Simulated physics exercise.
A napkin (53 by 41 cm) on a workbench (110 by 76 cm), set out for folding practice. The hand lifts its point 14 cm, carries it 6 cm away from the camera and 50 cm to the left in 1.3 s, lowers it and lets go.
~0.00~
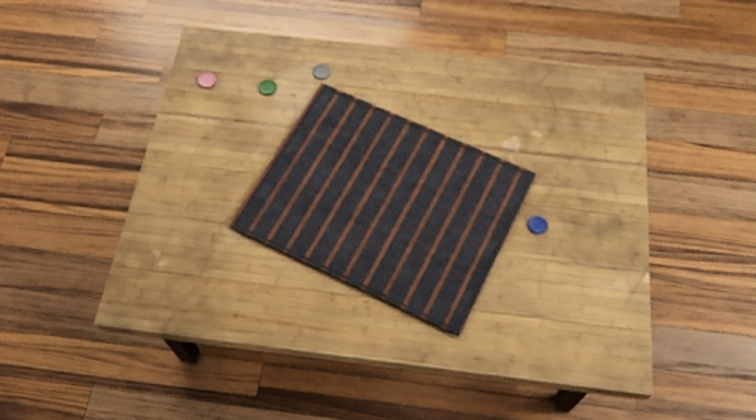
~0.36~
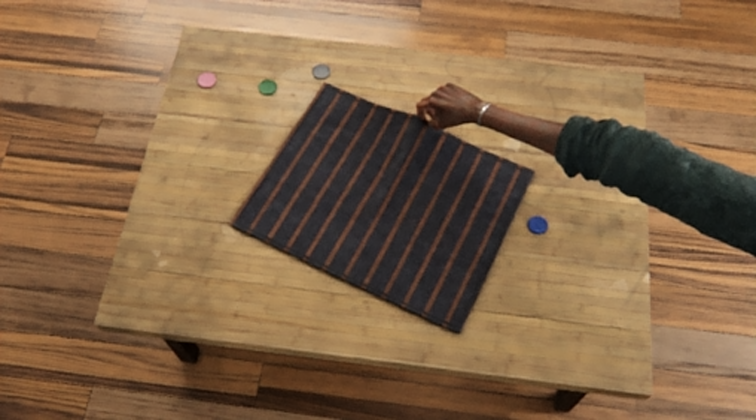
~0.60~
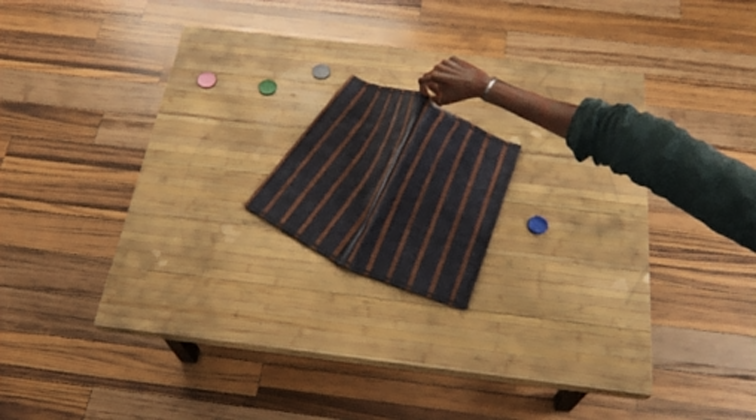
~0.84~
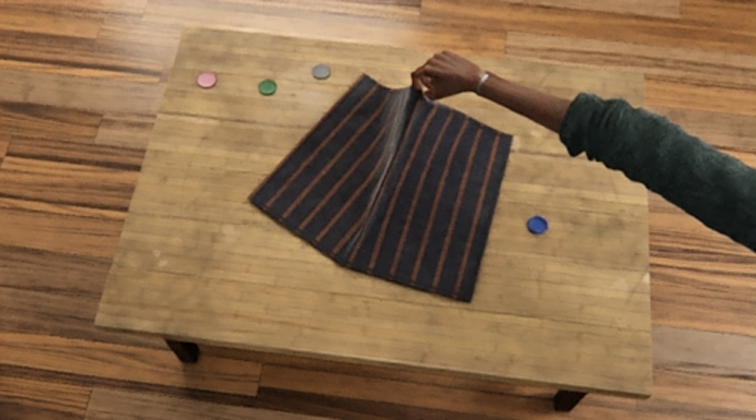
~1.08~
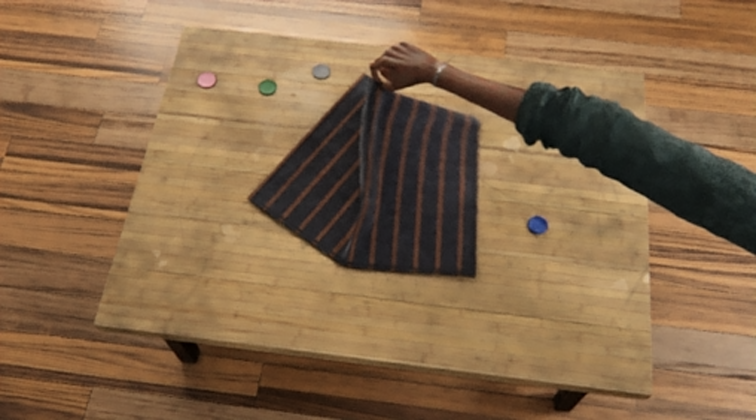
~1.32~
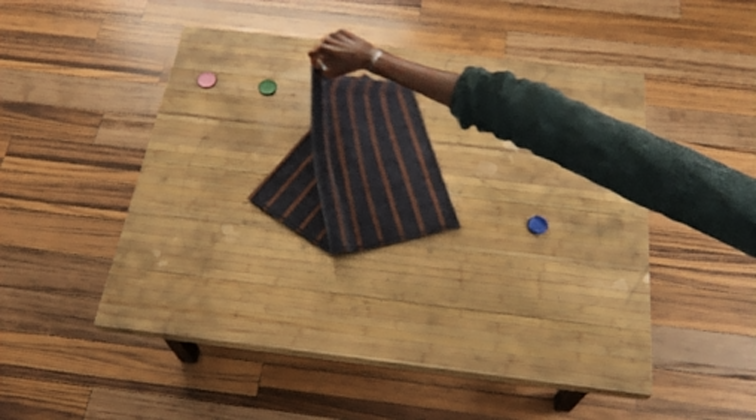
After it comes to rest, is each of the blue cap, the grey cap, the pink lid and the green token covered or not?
Result: Blue cap remains in the open, grey cap still shows, pink lid ends under the cloth, green token gets covered.
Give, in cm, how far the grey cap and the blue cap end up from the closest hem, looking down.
The first ends up roughly 5 cm from the closest hem, the second roughly 43 cm.
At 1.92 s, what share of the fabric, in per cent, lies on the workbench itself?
Roughly 40 per cent of it.
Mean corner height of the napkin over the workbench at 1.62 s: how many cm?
I'd guess the corners are around 0 cm high then.
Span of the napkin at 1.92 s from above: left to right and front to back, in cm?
From overhead, it's around 38 cm across with near 48 cm of depth.
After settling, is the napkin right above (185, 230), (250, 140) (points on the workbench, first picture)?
The first stays uncovered; the second gets covered.
At 1.6 s, 35 % of it is down, spanning 37 by 48 cm, above grey cap, green token.
At 1.9 s, 40 % of it is down, spanning 38 by 49 cm, above green token.
At 2.2 s, 50 % of it is down, spanning 38 by 49 cm, above pink lid, green token.
At 2.5 s, 60 % of it is down, spanning 39 by 49 cm, above pink lid, green token.
At 3.5 s, 65 % of it is down, spanning 43 by 49 cm, above pink lid, green token.
